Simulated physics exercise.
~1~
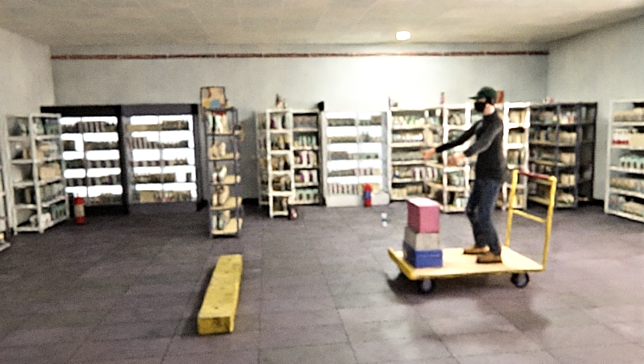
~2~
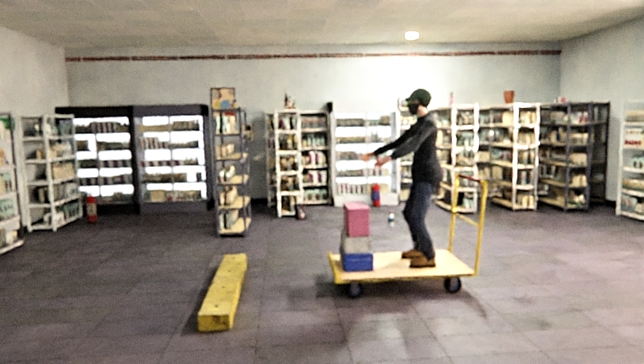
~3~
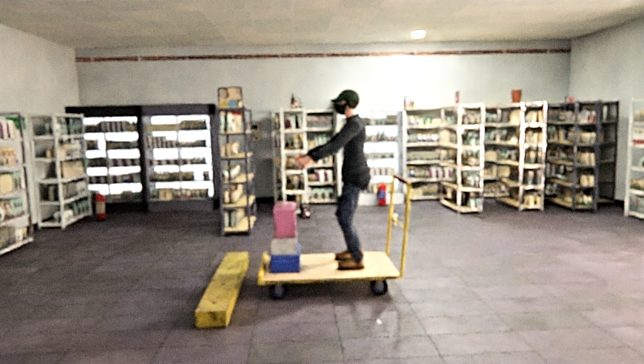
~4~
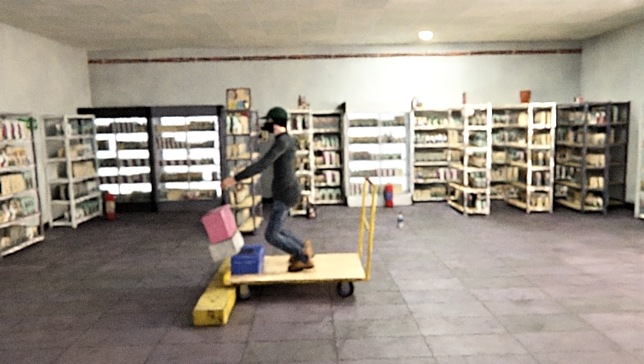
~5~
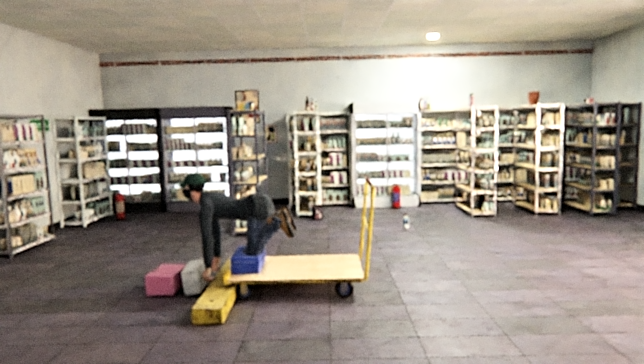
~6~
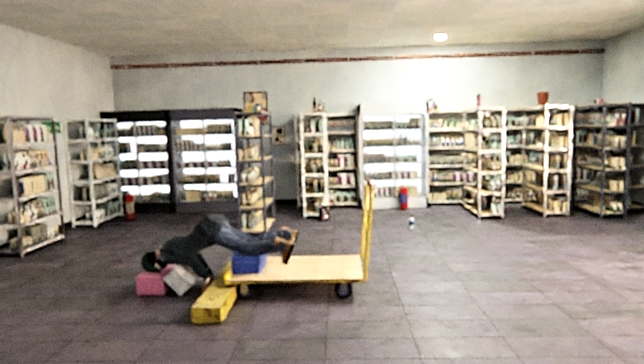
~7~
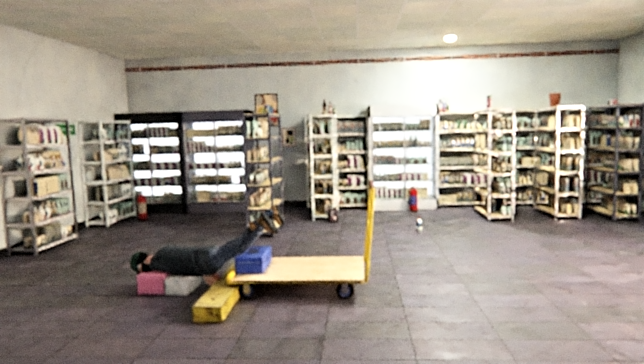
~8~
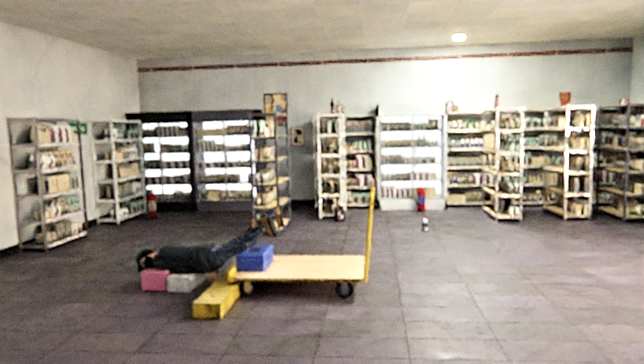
A rider on a trolley hits a yellow kerb and topples forward over two falling boxes.
